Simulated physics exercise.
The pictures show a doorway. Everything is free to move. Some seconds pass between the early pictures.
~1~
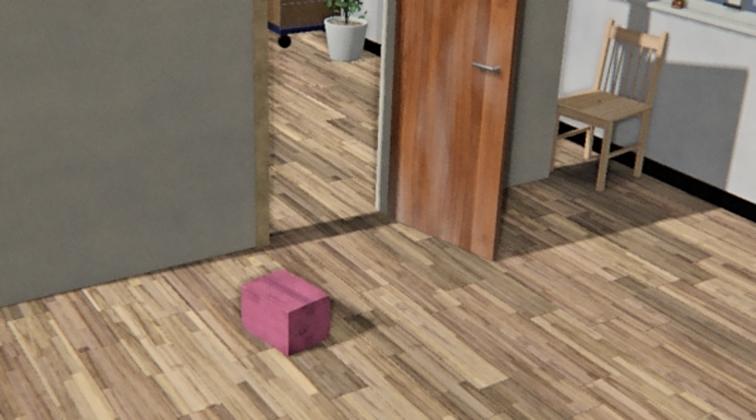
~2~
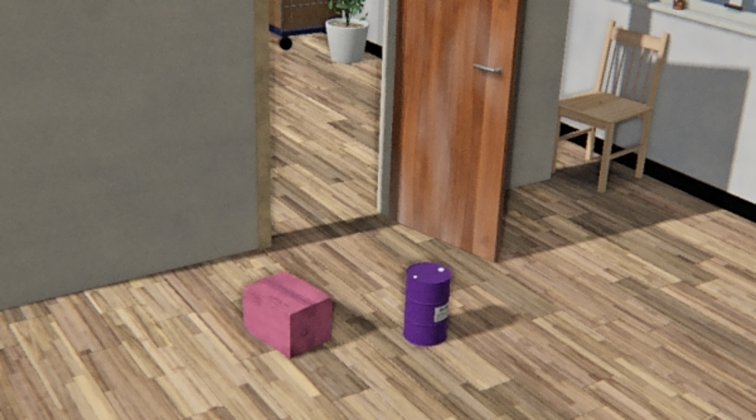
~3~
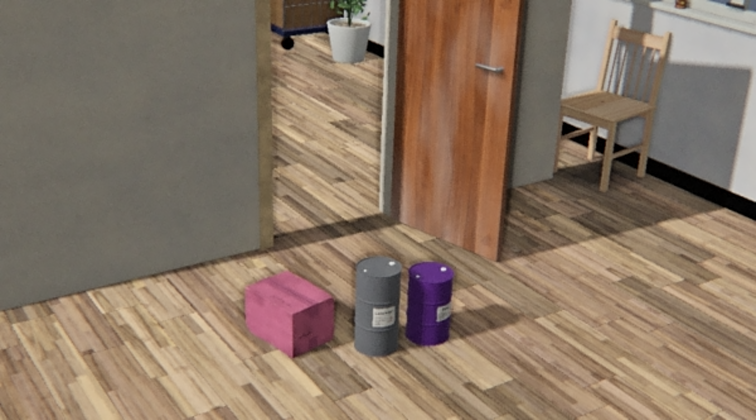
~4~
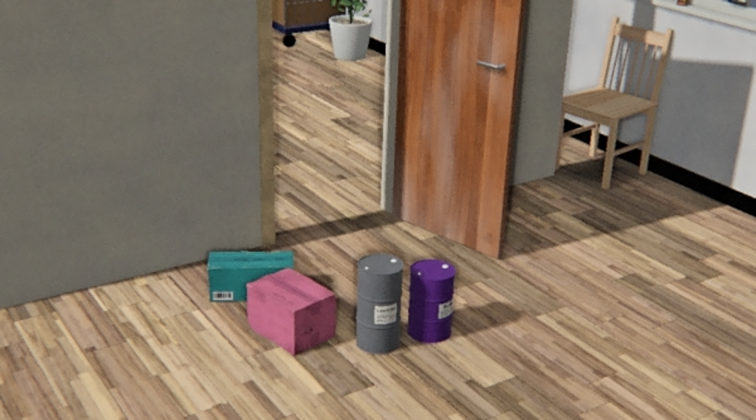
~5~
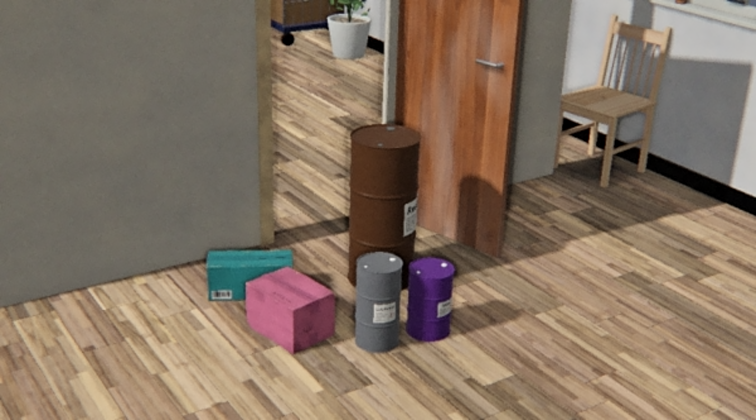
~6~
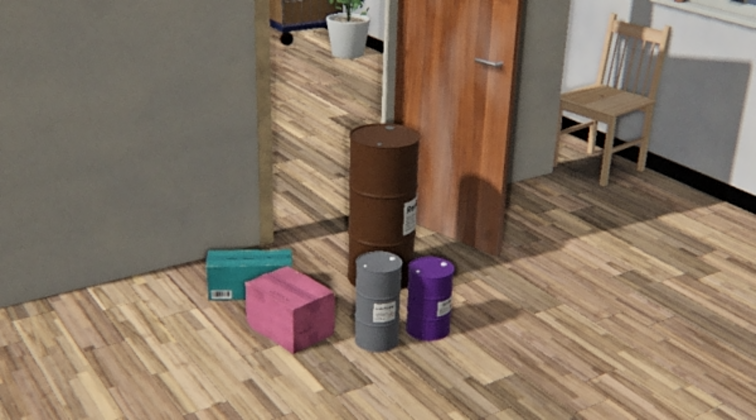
A room with wood-plank flooring is seen from above at an angle, facing a grey wall and a doorway whose reddish-brown door stands wide open. A pink box sits at centre-left, with a potted plant beyond the opening and a wooden chair at right. A purple canister appears right of the box, then a grey one between them, a turquoise box behind-left, and a tall brown drum behind, while the view shifts barely.
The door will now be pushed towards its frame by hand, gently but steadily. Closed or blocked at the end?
It jams.
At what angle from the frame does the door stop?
About 65°.
Then, 0.40 s later than the last frame, door at 92°.
Then, 0.60 s later than the last frame, door at 79°.
Then, 0.80 s later than the last frame, door at 66°.
When it is over, door at 64°; all 5 as before. End places, in pixels of the last picture, brown drum near (377, 208).
